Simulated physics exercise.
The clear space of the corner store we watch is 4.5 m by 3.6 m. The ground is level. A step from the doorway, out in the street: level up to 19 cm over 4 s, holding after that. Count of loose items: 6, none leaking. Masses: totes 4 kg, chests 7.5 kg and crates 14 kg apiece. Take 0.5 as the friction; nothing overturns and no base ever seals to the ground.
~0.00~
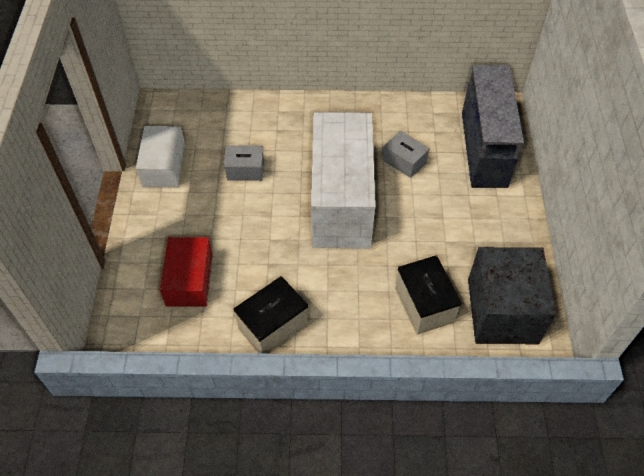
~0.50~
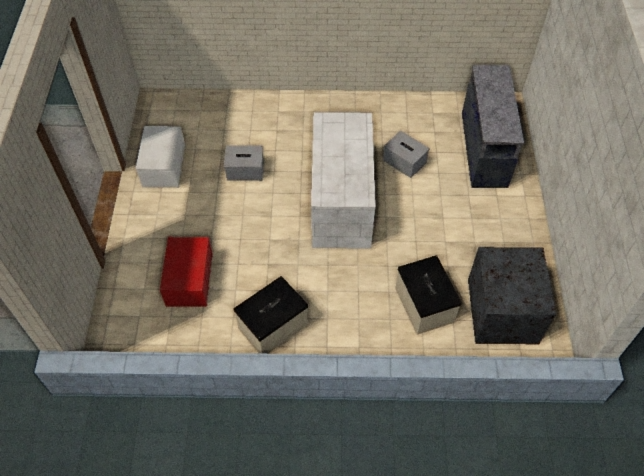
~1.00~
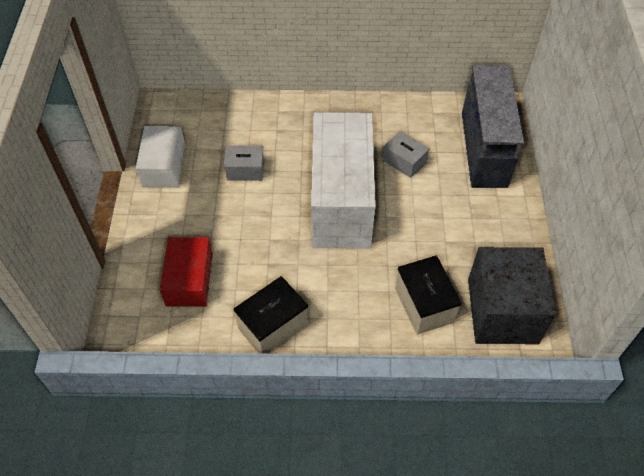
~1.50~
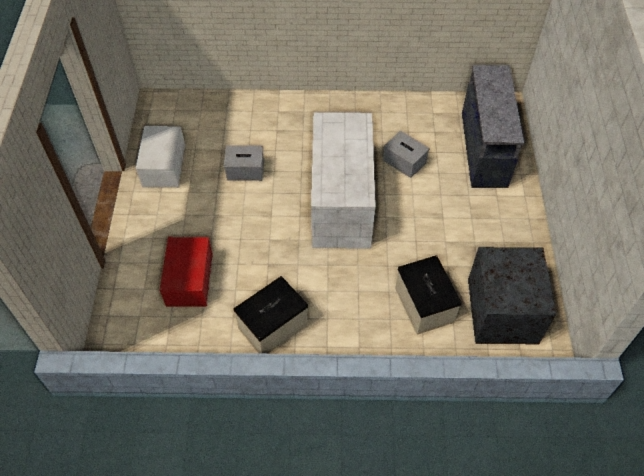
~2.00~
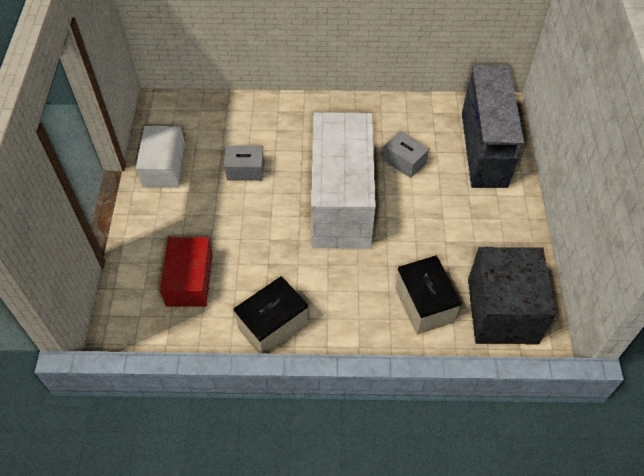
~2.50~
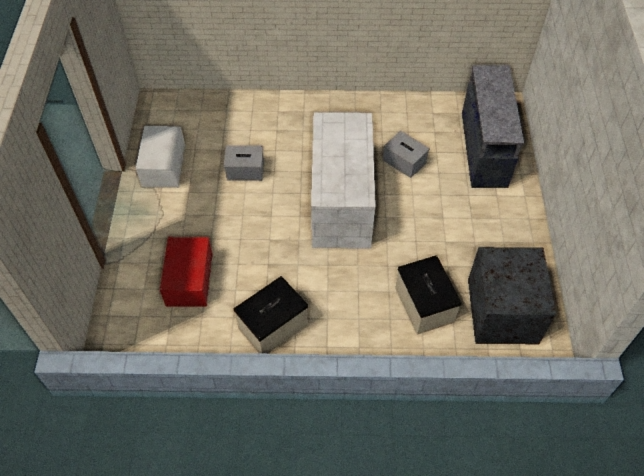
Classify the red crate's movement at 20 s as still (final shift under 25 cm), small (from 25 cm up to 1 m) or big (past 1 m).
Small.
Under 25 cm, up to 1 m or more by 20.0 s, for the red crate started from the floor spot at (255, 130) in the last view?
Looks like it is pushed slightly.
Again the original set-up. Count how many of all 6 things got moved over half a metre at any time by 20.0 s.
6.
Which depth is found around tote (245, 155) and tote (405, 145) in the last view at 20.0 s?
Depths: Near 12 cm, then near 15 cm.
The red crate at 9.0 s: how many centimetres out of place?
Shift: About 80 cm.
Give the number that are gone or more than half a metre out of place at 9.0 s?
At that time I count 5.
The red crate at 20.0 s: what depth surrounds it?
The depth there is around 13 cm.
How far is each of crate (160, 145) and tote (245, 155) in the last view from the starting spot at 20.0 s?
Respectively 120 and 80 centimetres.
After 4.0 s the red crate is near (185, 263), 0.0 m from its start, aground; 0 afloat.
After 9.0 s the red crate is near (220, 332), 0.8 m from its start, afloat; 3 afloat.
After 16.0 s the red crate is near (243, 302), 0.7 m from its start, afloat; 6 afloat.
After 20.0 s the red crate is near (158, 233), 0.4 m from its start, afloat; 6 afloat.
